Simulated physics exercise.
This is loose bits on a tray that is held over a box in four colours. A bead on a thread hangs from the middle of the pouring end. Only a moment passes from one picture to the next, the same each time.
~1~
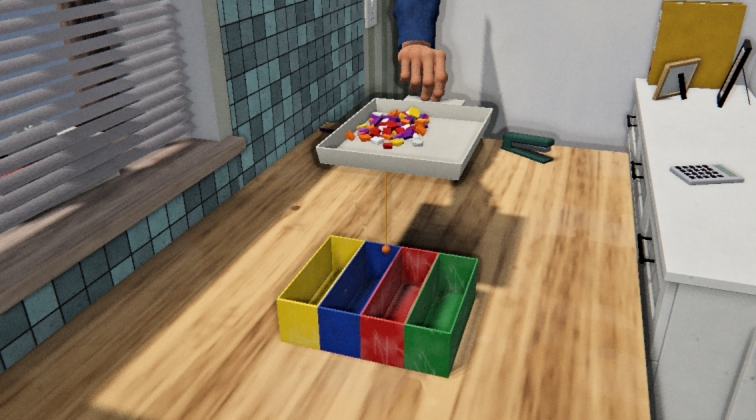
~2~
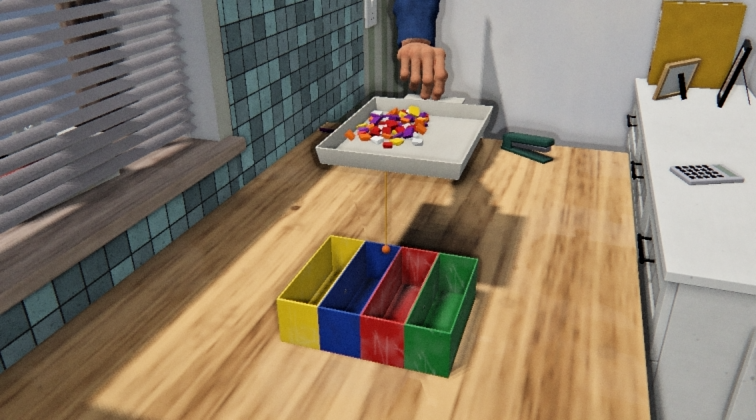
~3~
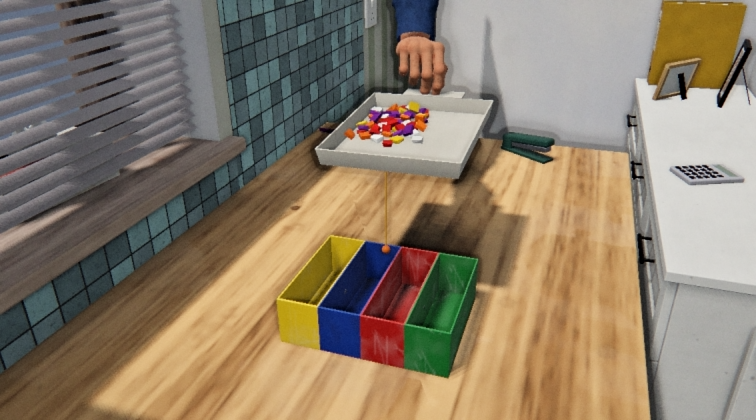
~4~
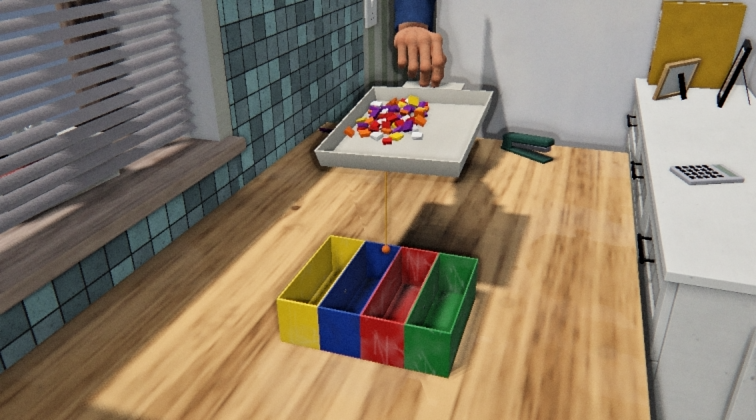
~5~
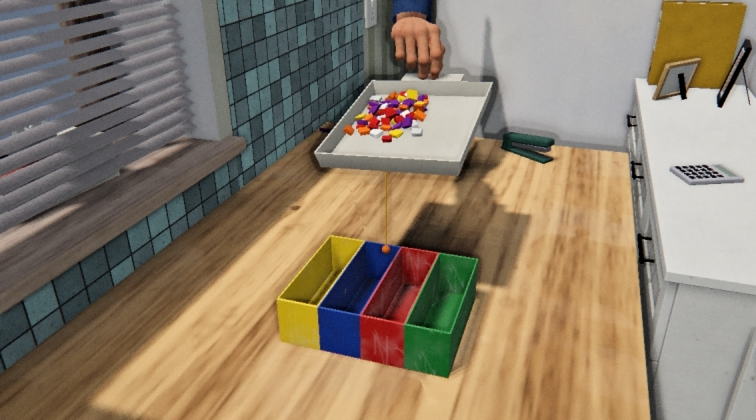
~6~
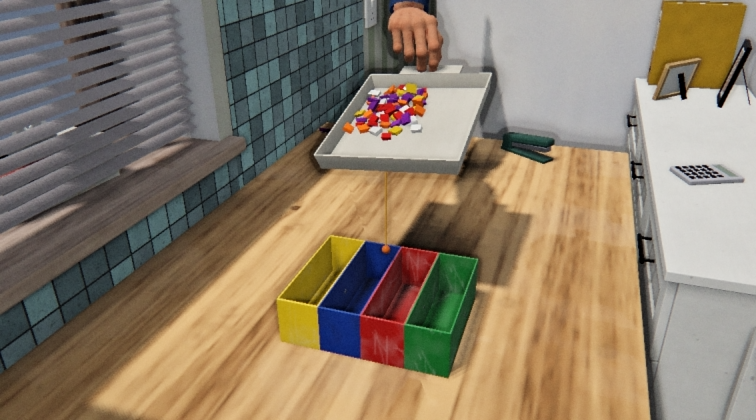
A hand held a pale tray of small colourful bits above a yellow, blue, red and green box, then slowly raised its far side, tilting it slightly toward the front left corner.
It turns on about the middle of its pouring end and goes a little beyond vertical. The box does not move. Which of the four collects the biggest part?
It favours the yellow compartment.
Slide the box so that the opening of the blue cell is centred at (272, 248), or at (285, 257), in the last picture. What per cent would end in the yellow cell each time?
First some 0, then 0 per cent.
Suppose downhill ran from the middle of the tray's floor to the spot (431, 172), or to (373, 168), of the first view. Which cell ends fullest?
In turn: That green cell; the cell in yellow.
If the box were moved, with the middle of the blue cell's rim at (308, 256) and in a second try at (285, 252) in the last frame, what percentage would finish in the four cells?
In turn 100 and 100 in a hundred.
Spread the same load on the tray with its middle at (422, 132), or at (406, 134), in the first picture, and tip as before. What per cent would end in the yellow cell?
The first gives 60 %, the second 70 %.
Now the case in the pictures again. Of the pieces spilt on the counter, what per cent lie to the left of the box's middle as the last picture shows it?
About 100 per cent.
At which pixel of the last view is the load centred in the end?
Near (322, 298).
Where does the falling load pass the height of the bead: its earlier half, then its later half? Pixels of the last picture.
The first part at (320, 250); the rest at (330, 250).
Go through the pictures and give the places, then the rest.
The first frame shows corners of the pouring end (320, 146) and (459, 162), level; middle of the load (391, 126), mosaic tiles; bead on its thread (386, 249); yellow cell (299, 320); blue cell (340, 329); red cell (382, 338); green cell (427, 347).
The second frame shows corners of the pouring end (320, 147) and (458, 162), level; middle of the load (391, 125).
The third frame shows corners of the pouring end (320, 148) and (458, 161), tipped barely, lowest at the left corner; middle of the load (391, 122).
The fourth frame shows corners of the pouring end (319, 150) and (457, 160), tipped a little, lowest at the left corner; middle of the load (391, 117).
The fifth frame shows corners of the pouring end (318, 152) and (457, 159), tipped a little, lowest at the left corner; middle of the load (390, 112).
The sixth frame shows corners of the pouring end (318, 153) and (456, 158), tipped a little, lowest at the left corner; middle of the load (389, 108); yellow cell (299, 320); blue cell (340, 329); red cell (382, 338); green cell (427, 347).
Just after the last frame, tray tipped steeply; almost all on the tray; just a few in the yellow cell.
A moment on, tray tipped right over; roughly two thirds on the tray; roughly a quarter in the yellow cell; just a few in the blue cell; about a tenth falling or outside the box.
Further on, tray tipped past a quarter turn; roughly two thirds in the yellow cell; about a tenth in the blue cell; roughly a quarter falling or outside the box.
When it is over, tray tipped past a quarter turn; roughly two thirds in the yellow cell; about a tenth in the blue cell; not one in the green cell; not one in the red cell; roughly a quarter outside the box.
